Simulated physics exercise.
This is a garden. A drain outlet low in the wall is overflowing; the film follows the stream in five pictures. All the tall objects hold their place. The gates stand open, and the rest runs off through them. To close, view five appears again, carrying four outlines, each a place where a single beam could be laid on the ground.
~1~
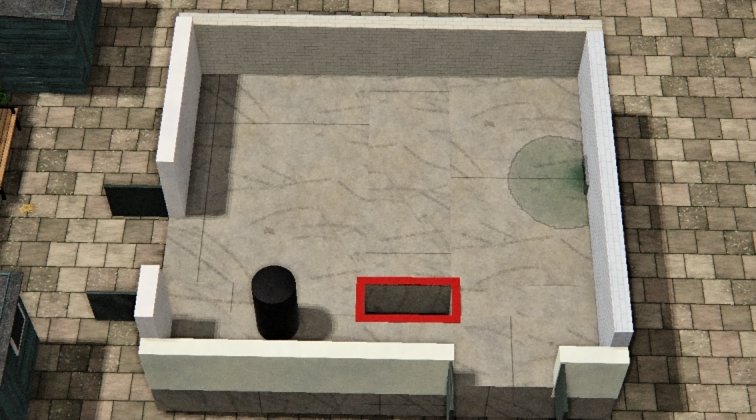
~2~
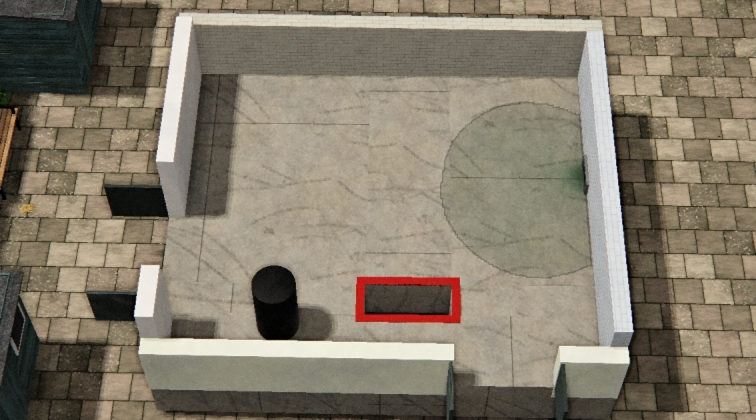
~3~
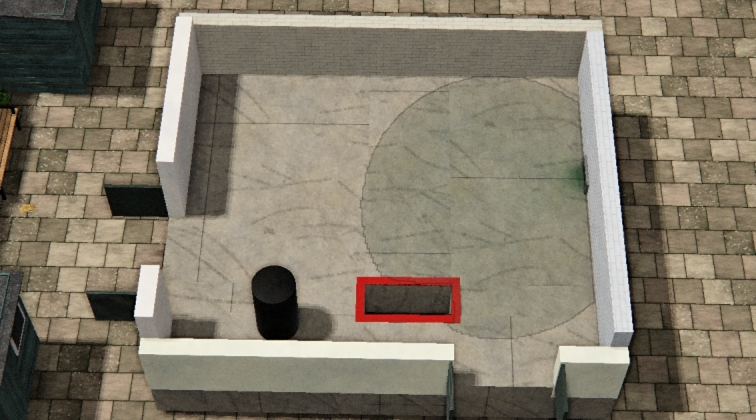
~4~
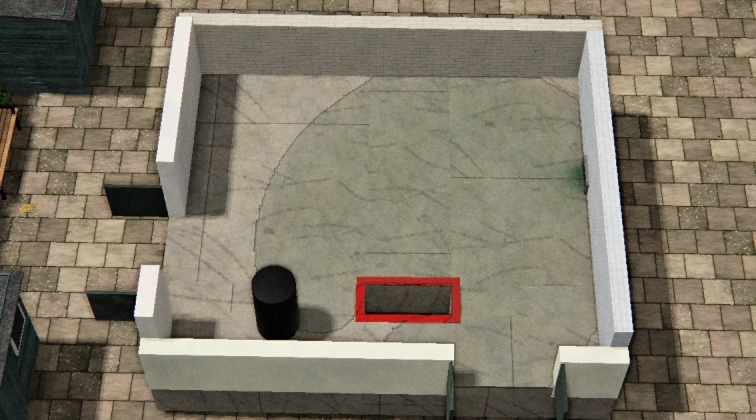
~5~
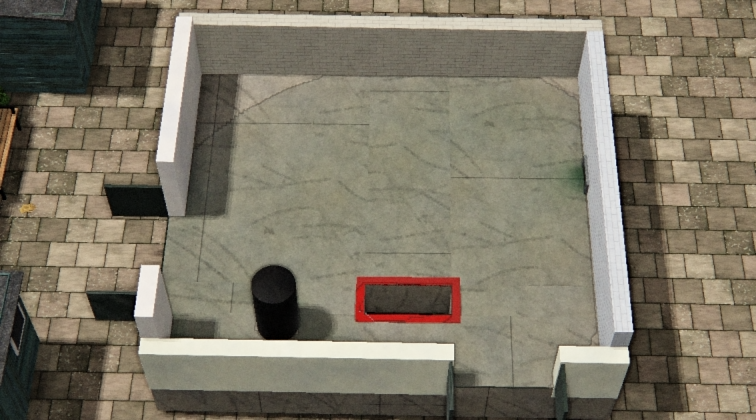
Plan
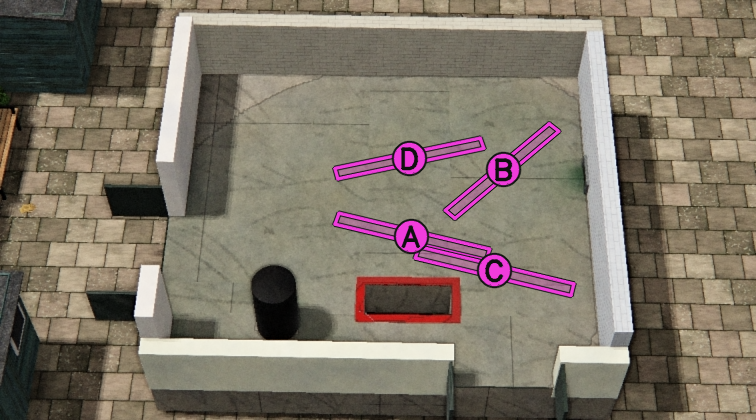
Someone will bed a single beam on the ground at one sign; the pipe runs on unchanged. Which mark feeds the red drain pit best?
Place B.
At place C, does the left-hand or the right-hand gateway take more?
More leaves on the left.
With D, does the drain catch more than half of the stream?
No, it does not.
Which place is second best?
It is D.
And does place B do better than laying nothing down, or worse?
Place B is better.
On the marked copy, A from (337, 218) to (488, 254); B from (450, 214) to (553, 127); C from (417, 252) to (572, 289); D from (336, 173) to (482, 143).
With A, about 13 % of the stream runs into the red drain pit, about 87 % out by the gates.
With B, about 48 % of the stream runs into the red drain pit, about 52 % out by the gates.
With C, about 10 % of the stream runs into the red drain pit, about 90 % out by the gates.
With D, about 31 % of the stream runs into the red drain pit, about 69 % out by the gates.
